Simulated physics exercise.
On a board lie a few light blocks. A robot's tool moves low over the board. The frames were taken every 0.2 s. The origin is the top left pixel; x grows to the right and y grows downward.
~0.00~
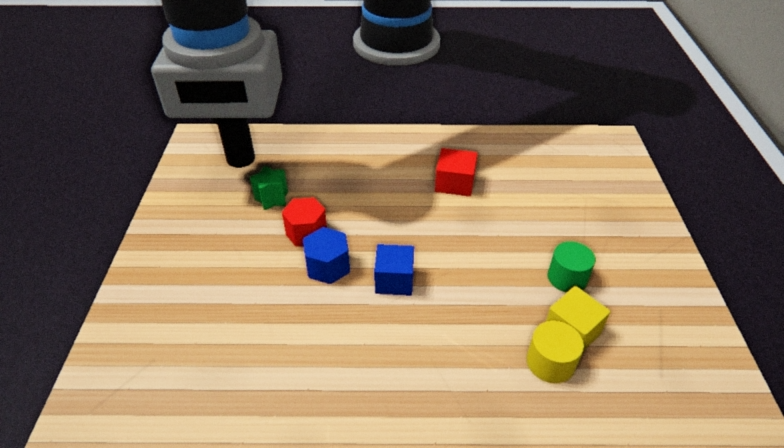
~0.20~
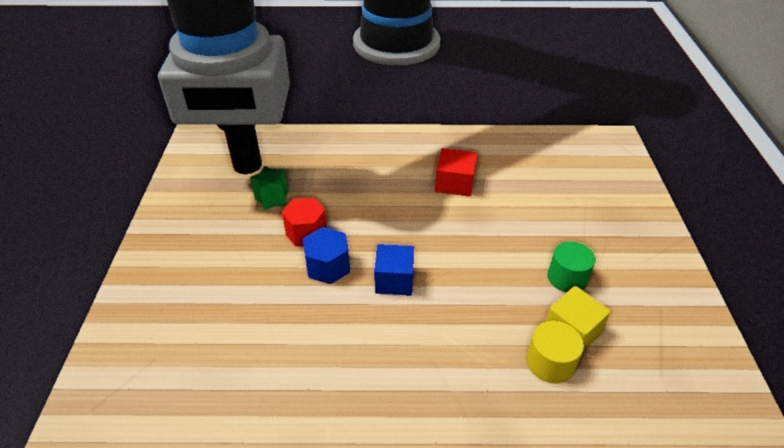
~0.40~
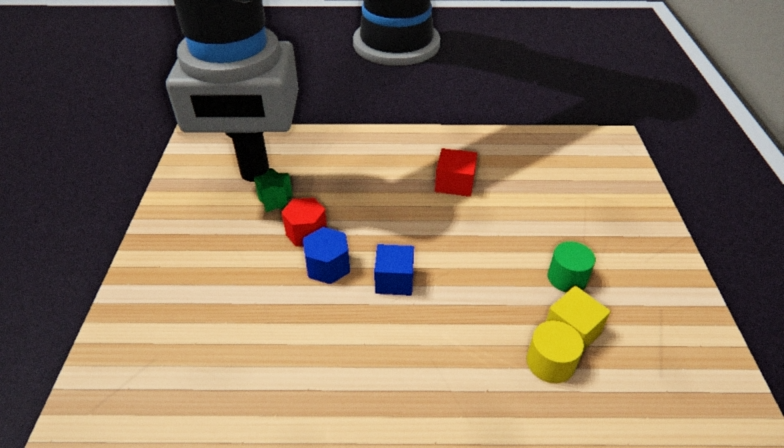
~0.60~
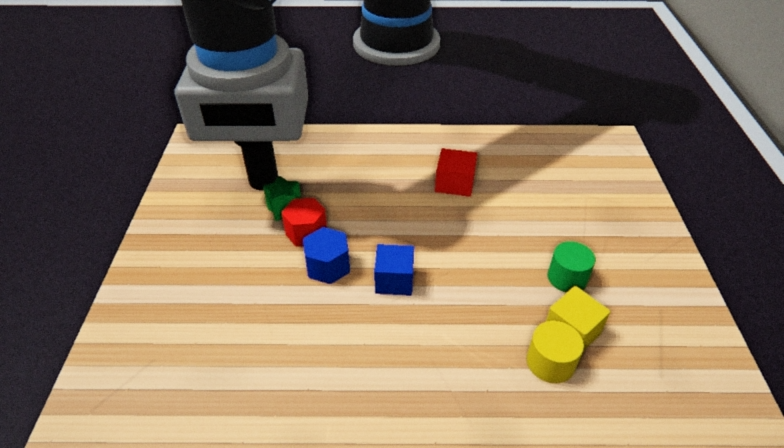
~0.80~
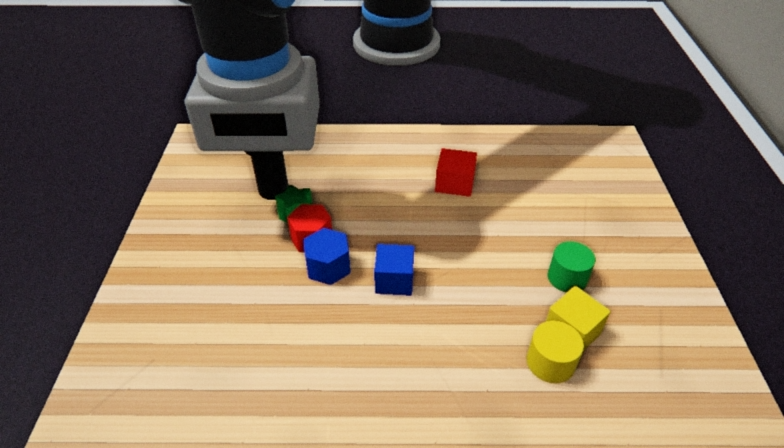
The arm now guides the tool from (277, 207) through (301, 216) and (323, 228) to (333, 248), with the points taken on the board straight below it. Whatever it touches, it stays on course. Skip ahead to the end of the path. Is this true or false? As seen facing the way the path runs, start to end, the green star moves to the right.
False - the claim does not hold.
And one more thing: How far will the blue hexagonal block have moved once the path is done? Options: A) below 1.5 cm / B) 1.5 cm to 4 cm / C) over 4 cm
It's C.
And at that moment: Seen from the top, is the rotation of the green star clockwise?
No
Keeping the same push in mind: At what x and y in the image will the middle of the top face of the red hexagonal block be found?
So, by the moment the path ends, you'll find the top centre of the red hexagonal block at (353, 247).
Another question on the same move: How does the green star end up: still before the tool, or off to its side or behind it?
Shed along the way.
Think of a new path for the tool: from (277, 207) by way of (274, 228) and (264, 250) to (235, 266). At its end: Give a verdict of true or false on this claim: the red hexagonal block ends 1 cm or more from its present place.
The statement is correct.
What follows on the original path. Halfway along, tool at (312, 206); green star at (335, 210); red hexagonal block at (336, 236), turned 40° clockwise; blue hexagonal block at (337, 270).
At the end, tool at (332, 232); green star at (363, 221), turned 40° anticlockwise; red hexagonal block at (353, 247), turned 80° clockwise; blue hexagonal block at (337, 280), turned 15° clockwise; blue square block not moved.
